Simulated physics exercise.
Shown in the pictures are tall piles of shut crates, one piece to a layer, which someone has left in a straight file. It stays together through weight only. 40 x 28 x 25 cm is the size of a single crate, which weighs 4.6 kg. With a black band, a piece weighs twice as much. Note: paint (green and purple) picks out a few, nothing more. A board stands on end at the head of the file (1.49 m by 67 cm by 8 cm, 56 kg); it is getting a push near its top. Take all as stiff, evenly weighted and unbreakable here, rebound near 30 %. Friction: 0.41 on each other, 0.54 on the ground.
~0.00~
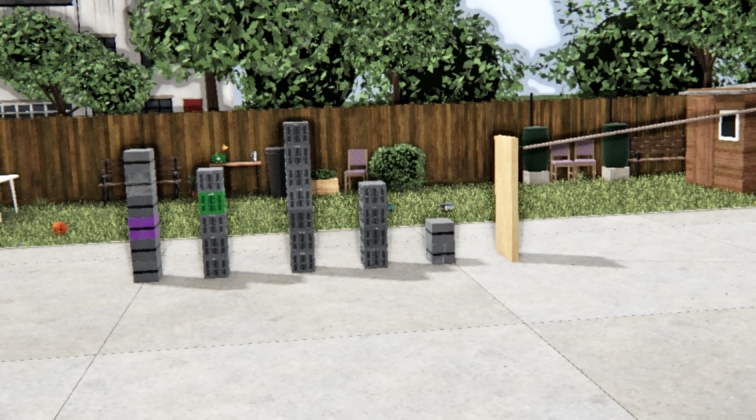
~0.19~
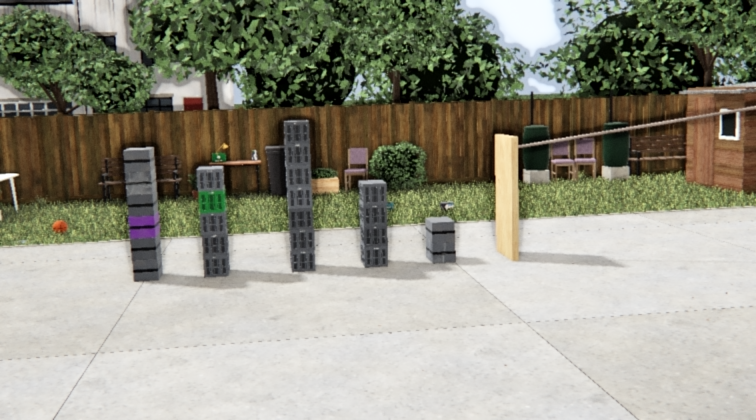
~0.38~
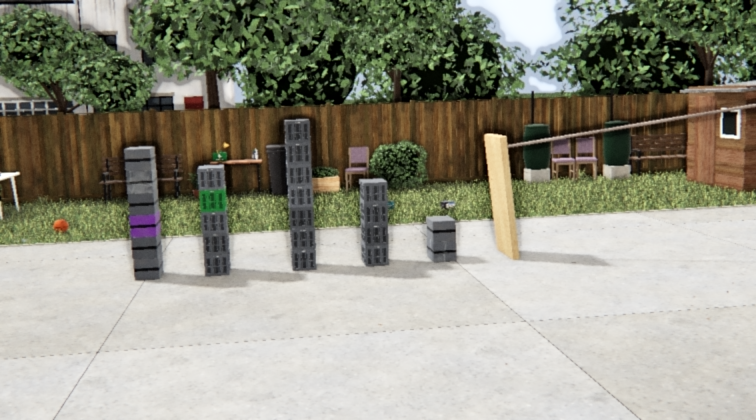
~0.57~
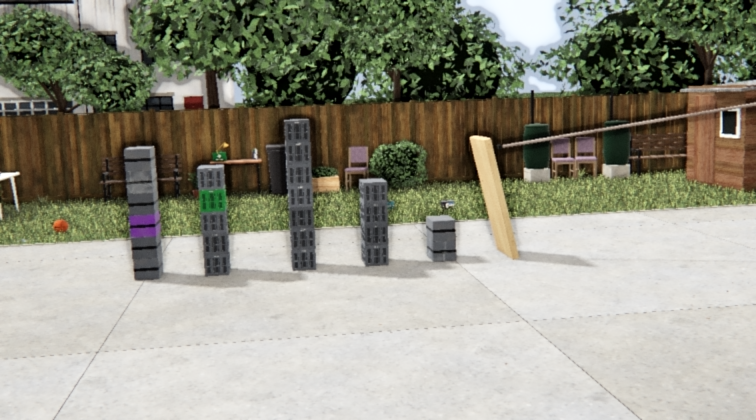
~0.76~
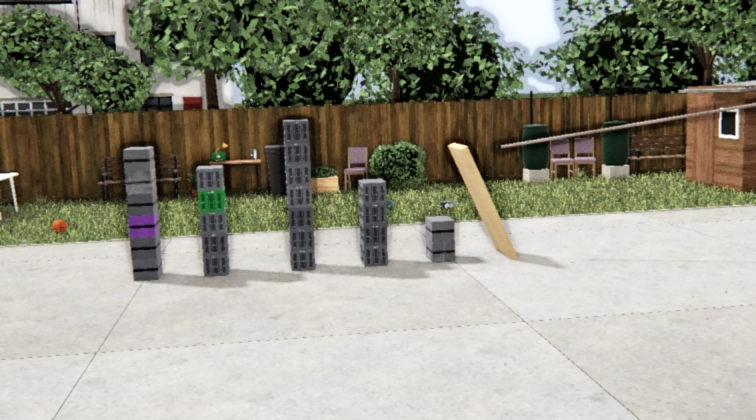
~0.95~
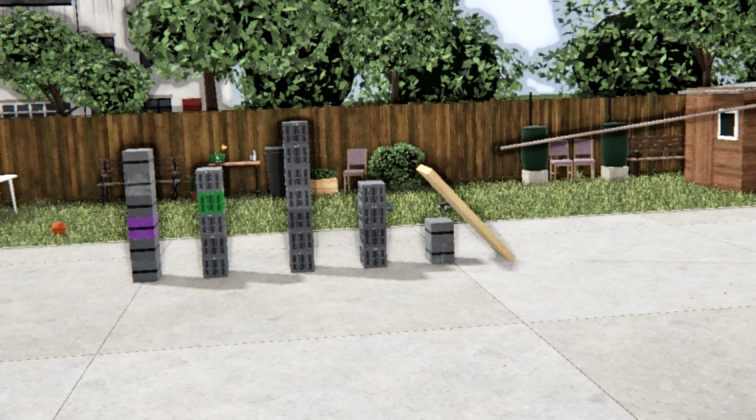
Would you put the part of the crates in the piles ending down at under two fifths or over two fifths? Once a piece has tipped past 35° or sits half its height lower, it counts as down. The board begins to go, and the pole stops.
I'd put it at fewer than two in five.
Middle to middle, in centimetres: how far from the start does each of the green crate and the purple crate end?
Net shift, middle to middle: Green 0 cm, purple 0 cm.
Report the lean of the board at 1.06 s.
Angle from upright: Approx. 55°.
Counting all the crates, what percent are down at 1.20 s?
0 %.
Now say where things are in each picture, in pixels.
In the first picture (pixels give the middle of a visible side), pole end (522, 149) 12 cm short, board 0° from upright; green crate (211, 203); purple crate (142, 229); none of the others has stirred.
Pole end 6 mm short, board 0° from upright; purple crate (142, 227), in the second picture.
Pole end 11 cm in, board 6° from upright; purple crate (143, 226); none of the others has stirred, in the third picture.
Pole end (501, 147) 16 cm in, stopped, board 13° from upright; purple crate (143, 226); none of the others has stirred, in the fourth picture.
Pole end (500, 148) 16 cm in, stopped, board 24° from upright; purple crate (142, 227); none of the others has stirred, in the fifth picture.
Pole end (499, 149) 16 cm in, stopped, board 42° from upright; purple crate (141, 228); green crate (211, 203); none of the others has stirred, in the sixth picture.
After 1.01 s, board 50° from upright; none of the 24 crates down.
After 1.06 s, board 56° from upright; none of the 24 crates down, 1 disturbed.
After 1.20 s, board 66° from upright; none of the 24 crates down, 1 disturbed.
After 1.46 s, board 59° from upright; none of the 24 crates down, 1 disturbed.
In the end (1.9 s), board 60° from upright; none of the 24 crates down, 1 disturbed; purple crate unmoved; green crate unmoved. That is 0 per cent. From the last view, middles, purple crate near (144, 226), green crate near (211, 201).
